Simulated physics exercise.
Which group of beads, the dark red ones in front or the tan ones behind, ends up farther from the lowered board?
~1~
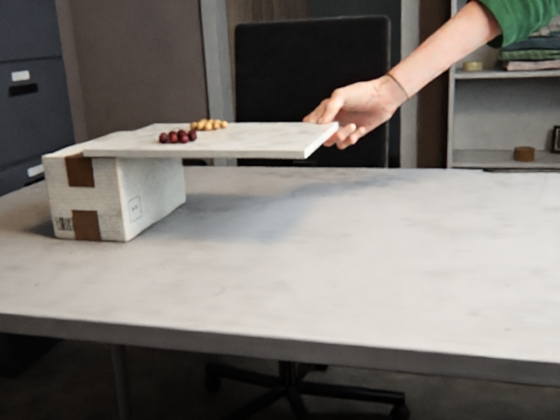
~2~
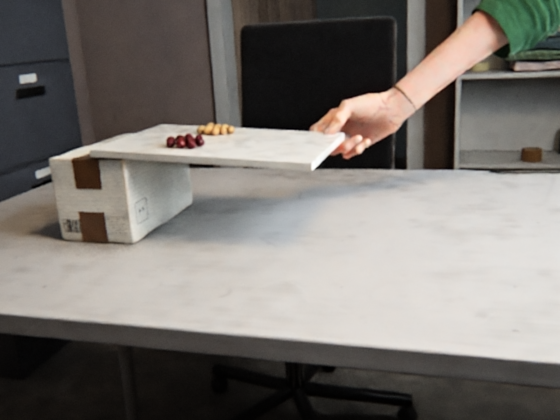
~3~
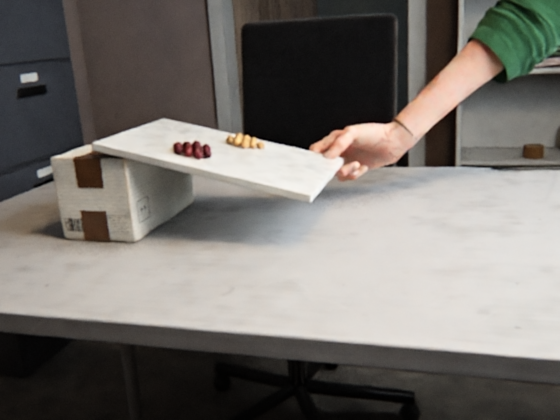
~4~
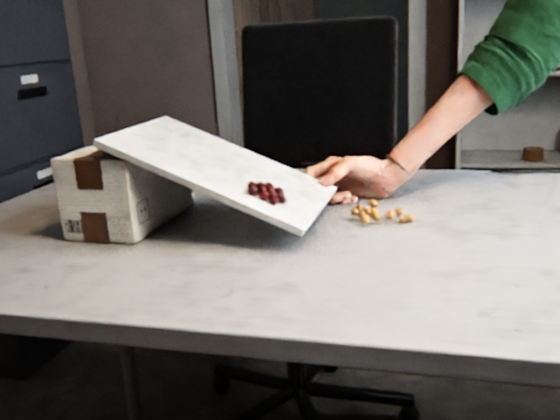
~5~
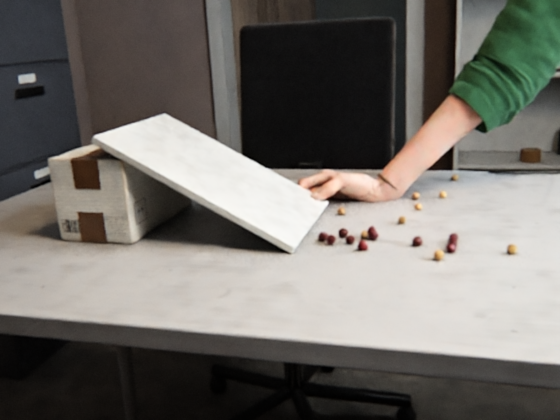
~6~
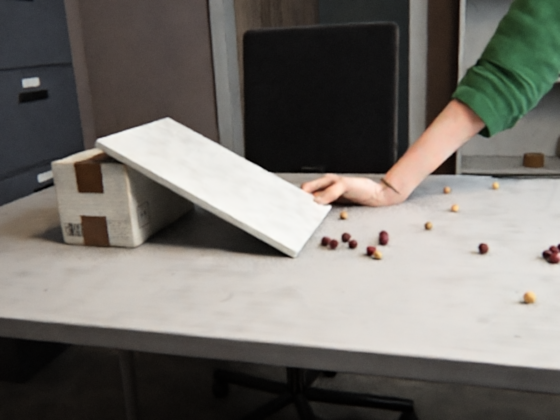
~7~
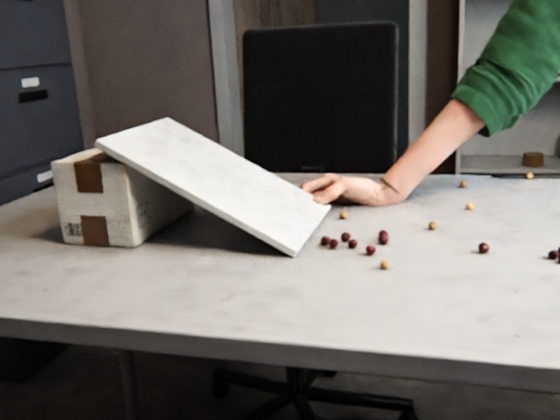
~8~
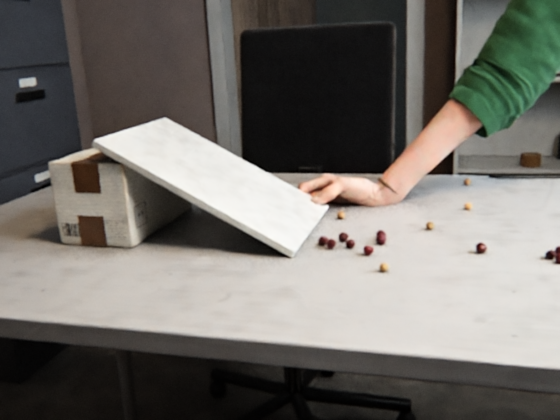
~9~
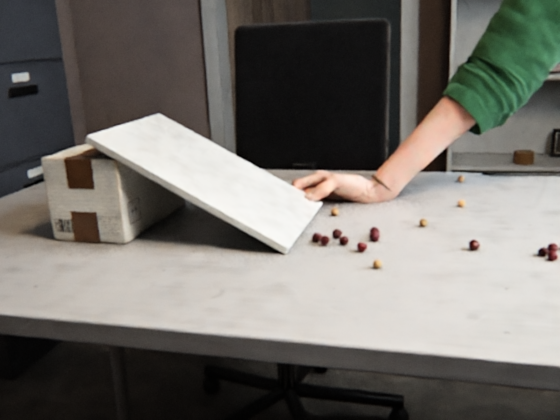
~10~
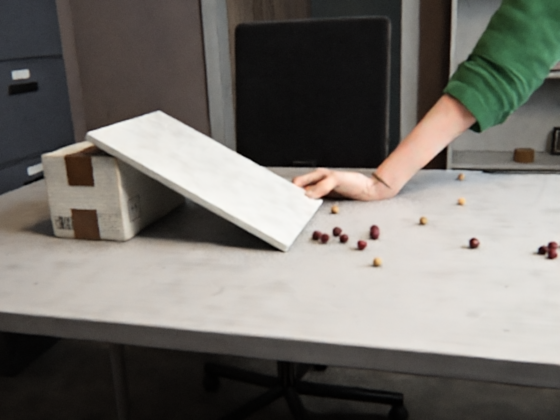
The tan beads from the back of the board end up farther away. Only a few of them are still in sight on the table, while several dark red ones rest close to the board.
